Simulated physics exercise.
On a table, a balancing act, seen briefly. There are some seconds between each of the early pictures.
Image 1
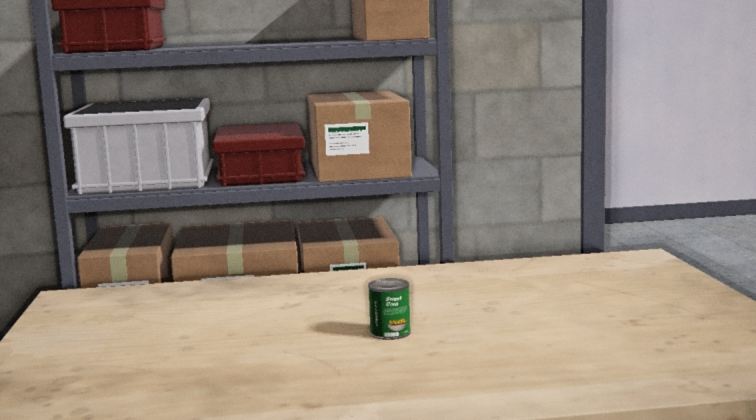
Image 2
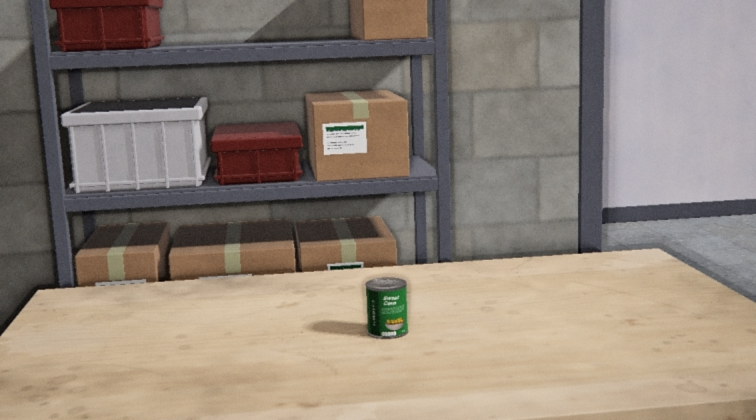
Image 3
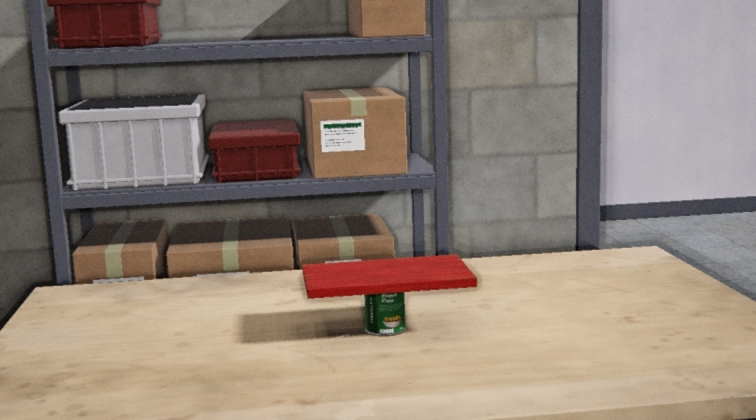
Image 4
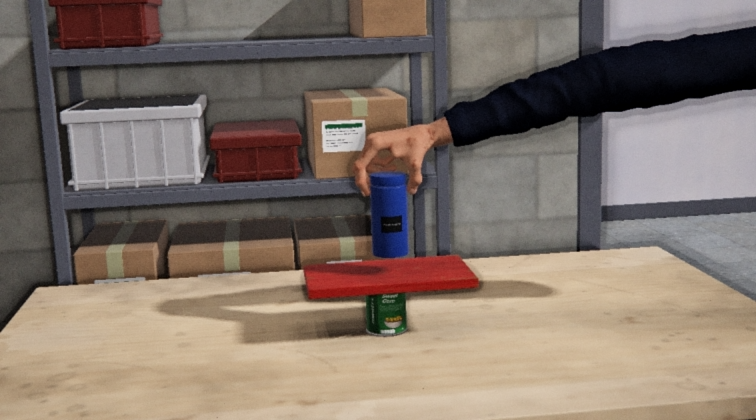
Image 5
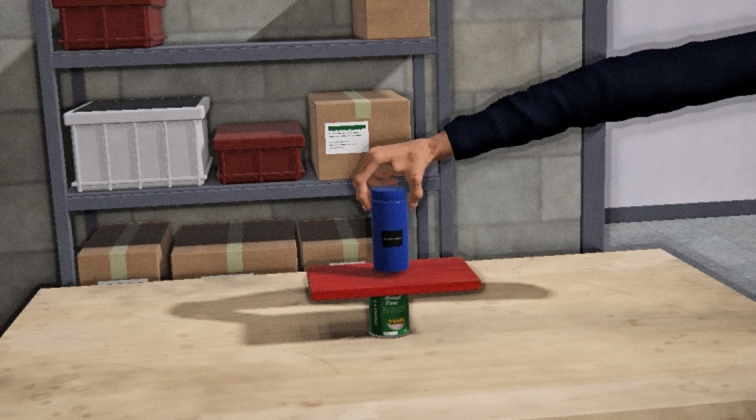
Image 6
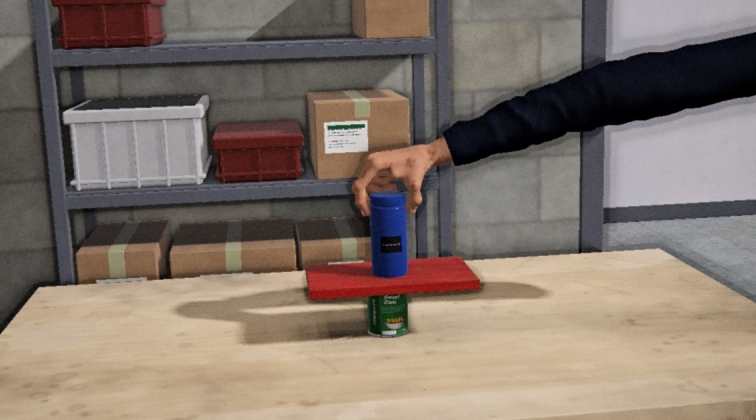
A red board appeared on top of a small green can on a wooden table, then a hand reached in from the right and lowered a blue jar onto the board, still holding it.
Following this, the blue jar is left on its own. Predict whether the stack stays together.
Most likely the stack survives.
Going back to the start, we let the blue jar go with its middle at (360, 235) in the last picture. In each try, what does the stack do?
After that, it remains intact.
Then, 0.60 s after the last picture, nothing has stirred.
Then, 1.30 s after the last picture, blue jar resting near (389, 235).
At rest, all 3 in place. Seen from the same camera at the end, blue jar near (389, 235). The stack stays up.
